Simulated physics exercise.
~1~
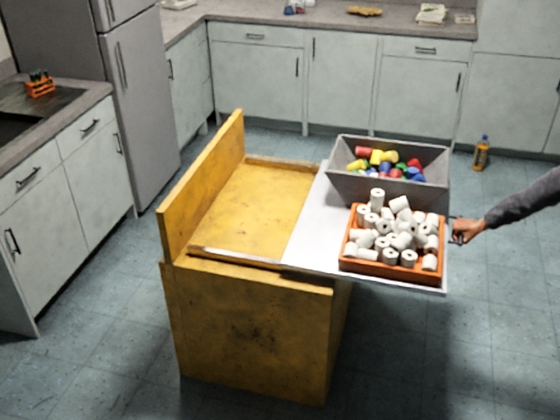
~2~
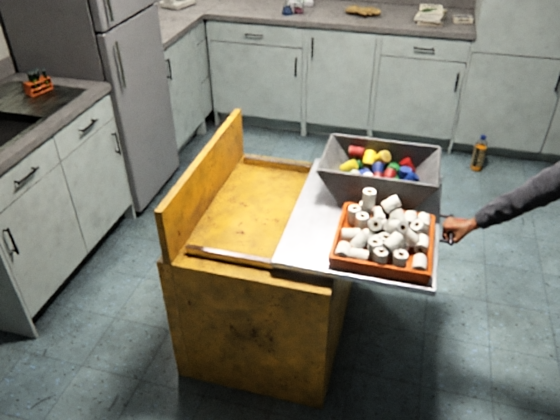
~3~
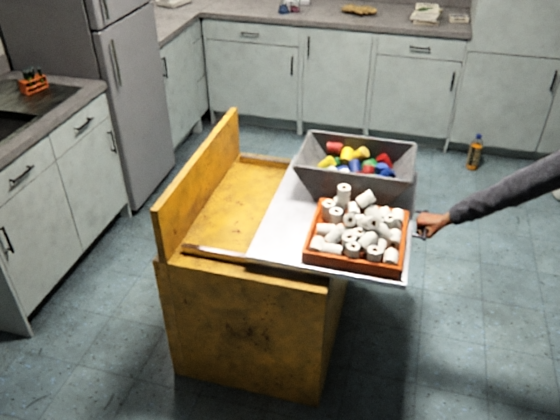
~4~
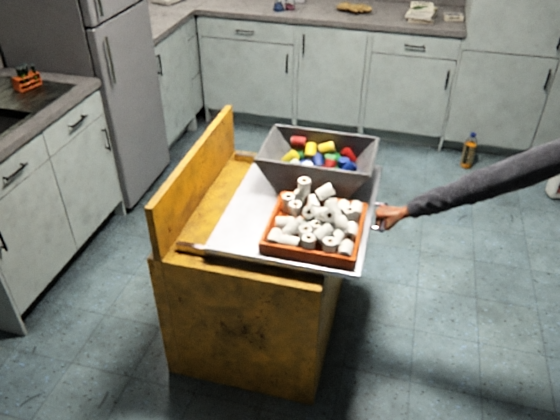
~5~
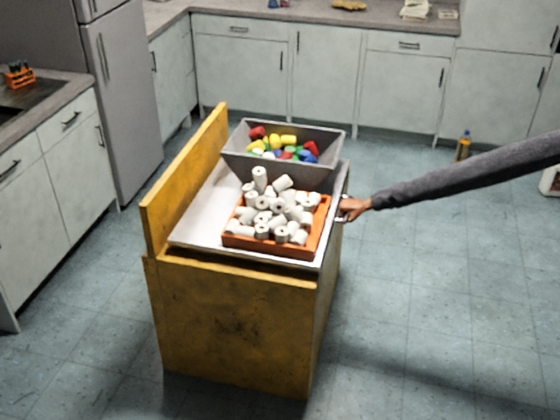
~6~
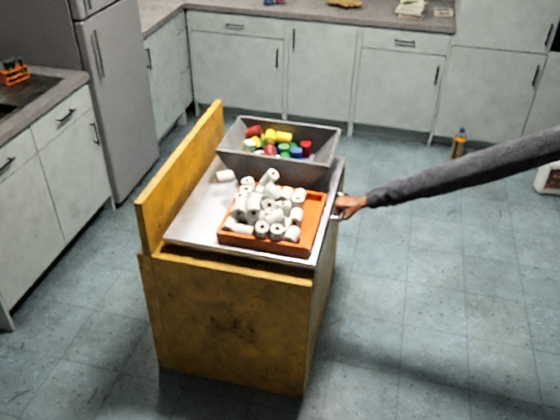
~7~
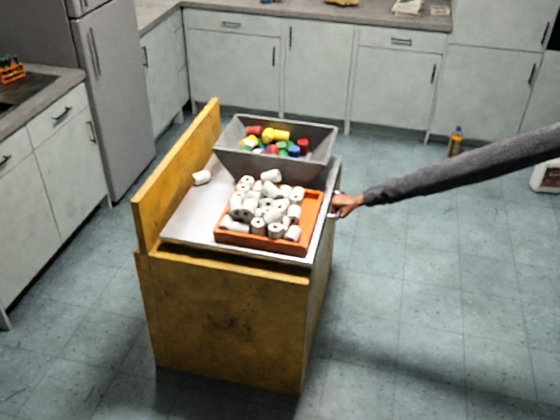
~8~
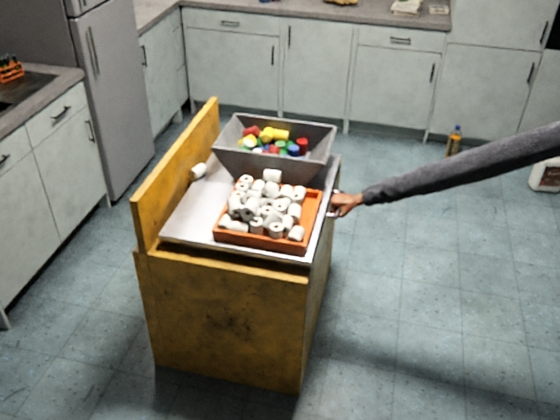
A hand pushed a sliding shelf with a tub of colorful pieces and an orange tub of white rolls leftward into a yellow unit until it stopped, and one roll tipped out and ended up lying on its side near the back panel.
